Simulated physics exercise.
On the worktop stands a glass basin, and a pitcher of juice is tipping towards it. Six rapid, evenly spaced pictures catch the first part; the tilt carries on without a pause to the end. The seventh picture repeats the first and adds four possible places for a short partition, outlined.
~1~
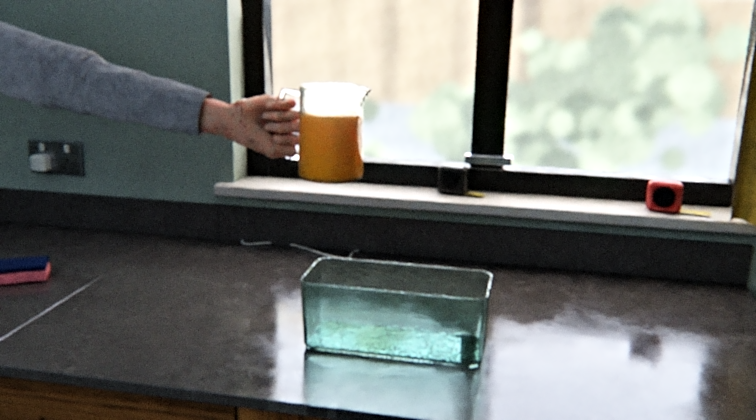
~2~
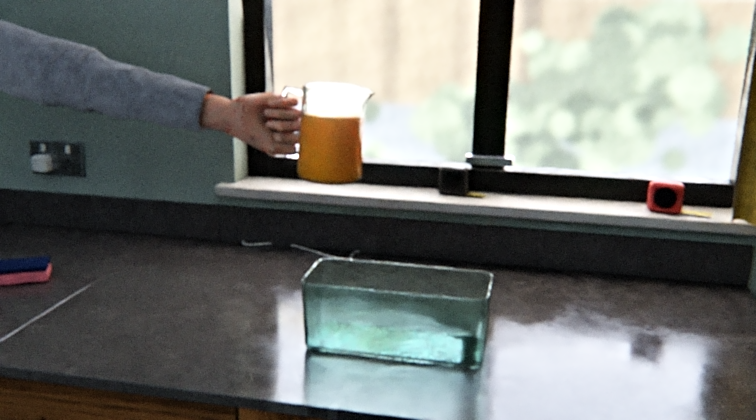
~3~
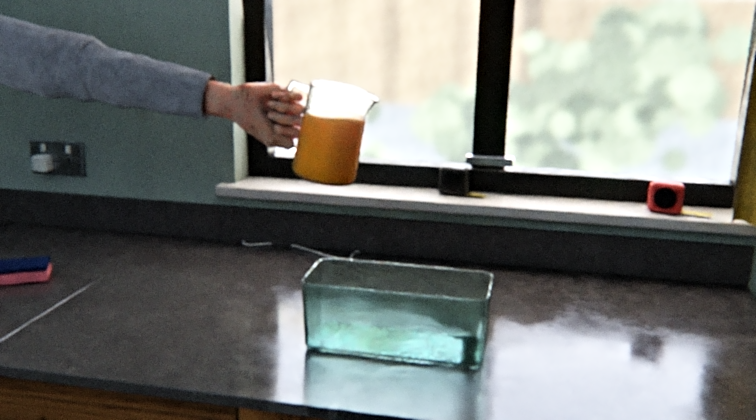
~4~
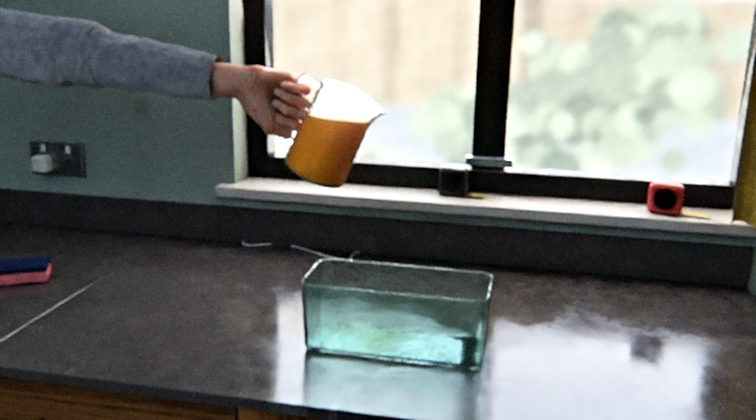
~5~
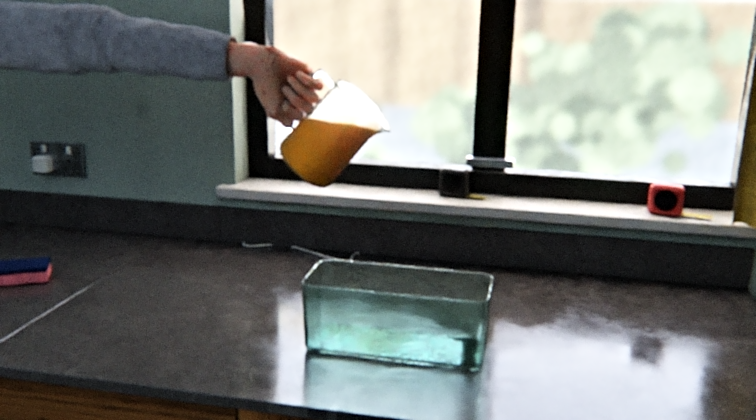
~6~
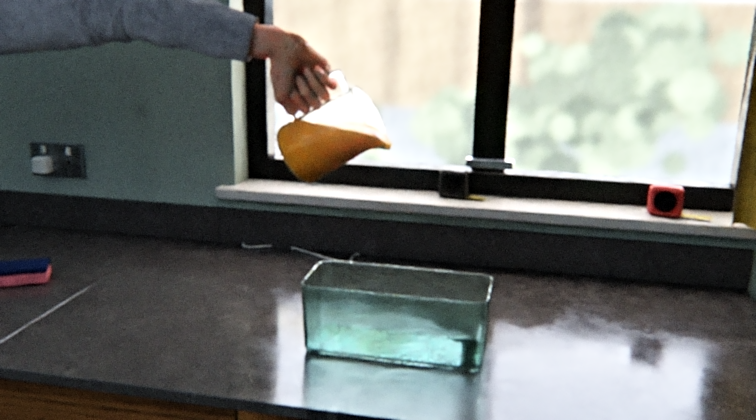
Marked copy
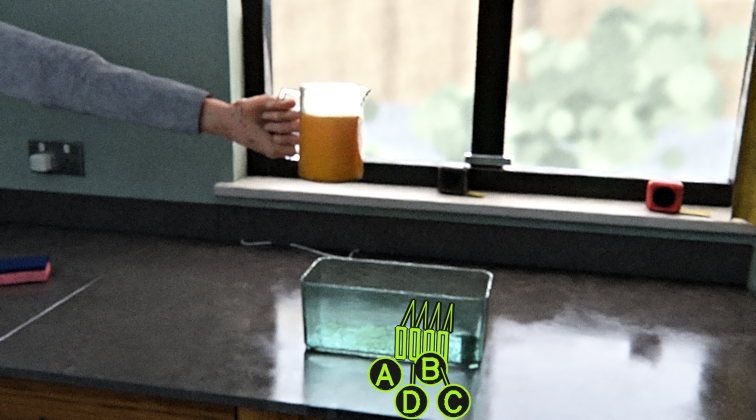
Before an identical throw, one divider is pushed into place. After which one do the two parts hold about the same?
B.
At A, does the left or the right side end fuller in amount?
The right side.
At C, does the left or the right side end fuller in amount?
The left one.
On the marked copy, A at (399, 362); B at (427, 366); C at (441, 367); D at (413, 364).
If A is chosen, about 9 % ends left of the wall and 85 % right of it; 6 % is lost outside.
If B is chosen, about 56 % ends left of the wall and 40 % right of it; 4 % is lost outside.
If C is chosen, about 76 % ends left of the wall and 13 % right of it; 11 % is lost outside.
If D is chosen, about 15 % ends left of the wall and 81 % right of it; 4 % is lost outside.
